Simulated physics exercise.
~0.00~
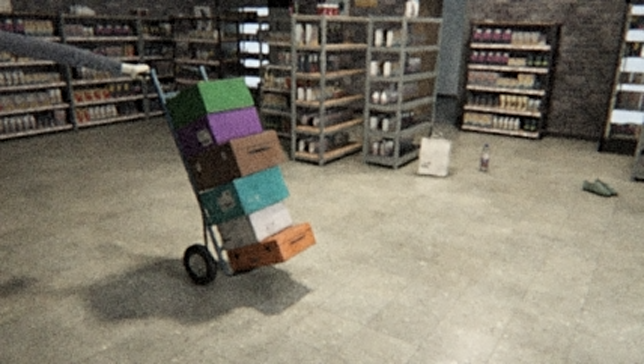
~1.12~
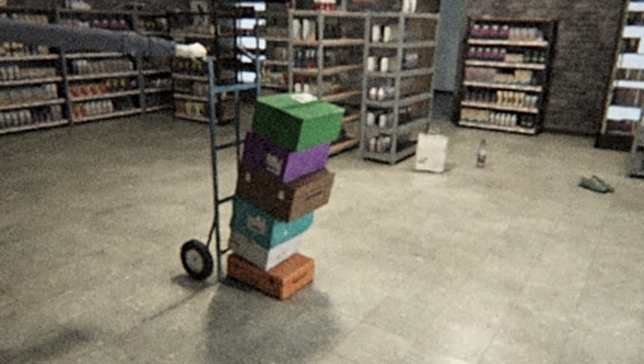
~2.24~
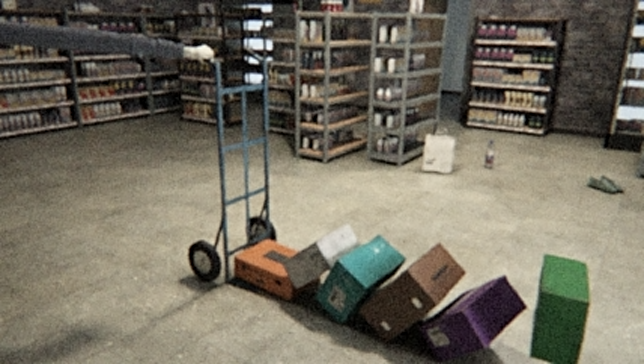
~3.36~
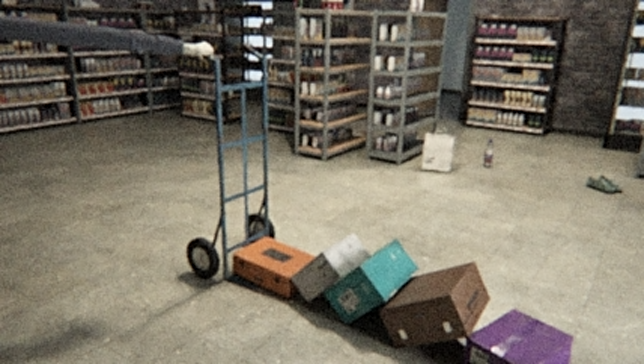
The clip shows a gloved hand tipping a tilted hand truck upright in a store aisle, its stack of colourful boxes leaning and then spilling rightward across the floor, leaving the orange box at the truck's base, the others strewn beside it, and the green one out of view.
